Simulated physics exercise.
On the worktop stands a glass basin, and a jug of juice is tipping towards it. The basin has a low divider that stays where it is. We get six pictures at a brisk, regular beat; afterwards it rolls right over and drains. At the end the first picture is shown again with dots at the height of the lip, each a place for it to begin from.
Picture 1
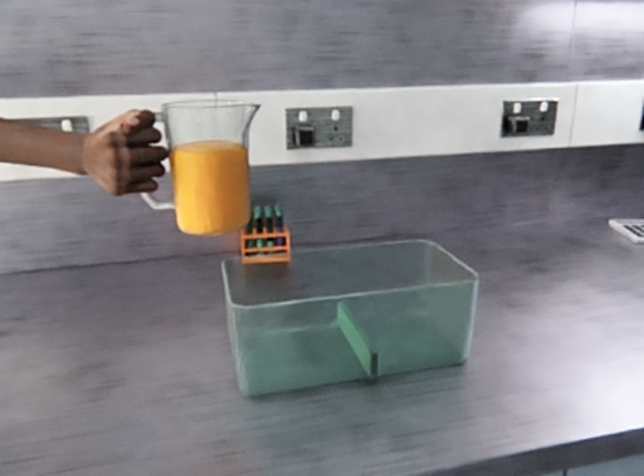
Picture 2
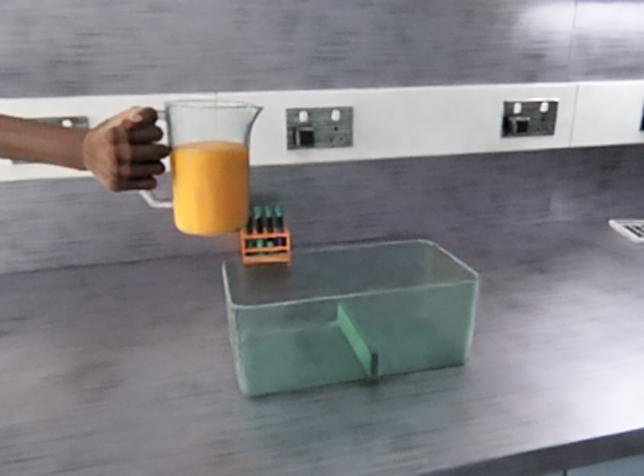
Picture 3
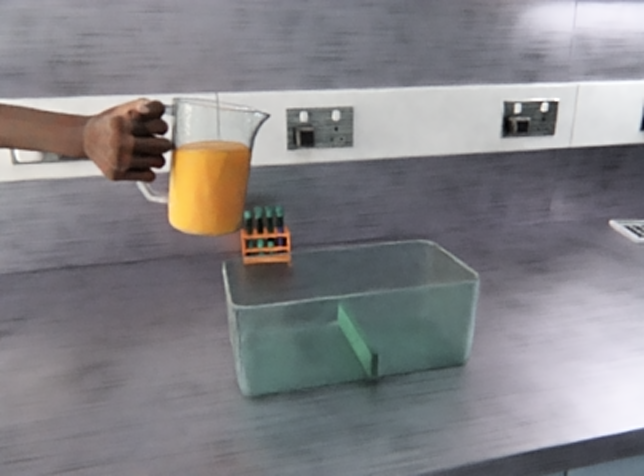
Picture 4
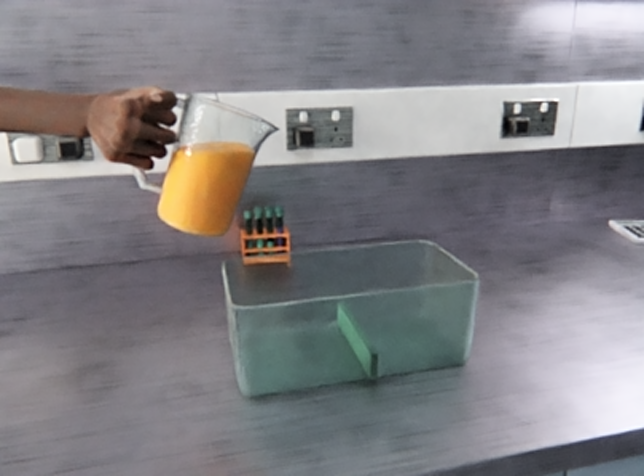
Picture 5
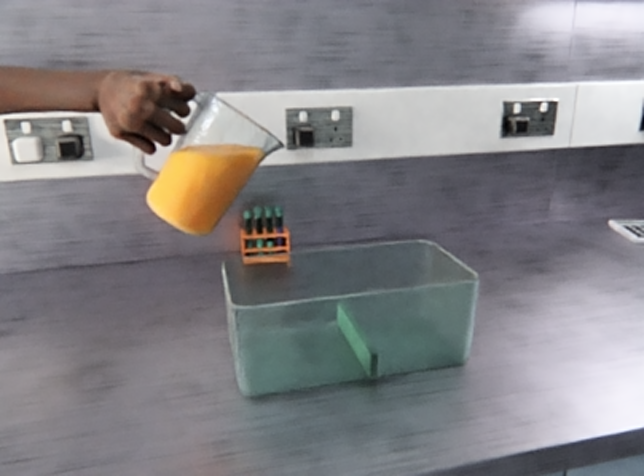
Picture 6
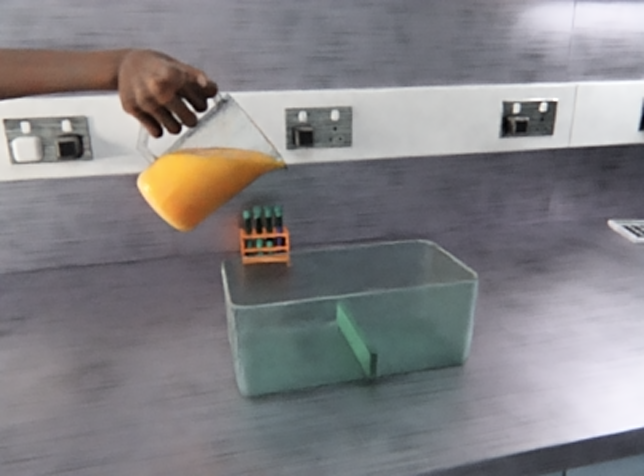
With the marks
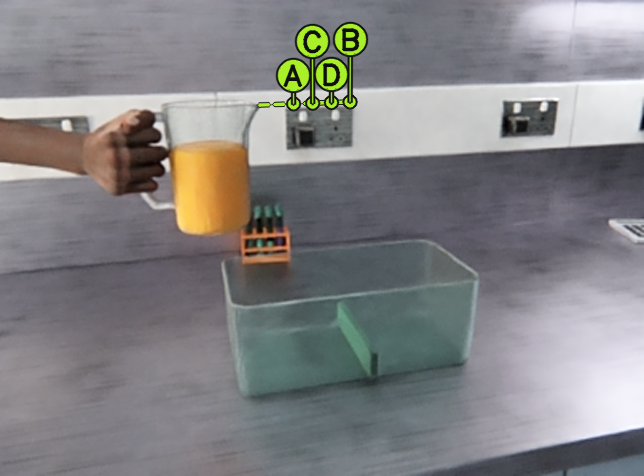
A hand tilting a glass jug of orange juice further and further rightward above a divided glass basin on a grey worktop.
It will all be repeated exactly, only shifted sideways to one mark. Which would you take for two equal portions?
Dot A.
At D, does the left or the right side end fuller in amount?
The right side.
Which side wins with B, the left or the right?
The right side.
On the marked copy, A at (293, 103); B at (350, 101); C at (312, 103); D at (331, 102).
With A, about 52 % ends left of the wall and 47 % right of it.
With B, about 16 % ends left of the wall and 81 % right of it; 3 % is lost outside.
With C, about 25 % ends left of the wall and 74 % right of it.
With D, about 12 % ends left of the wall and 86 % right of it.
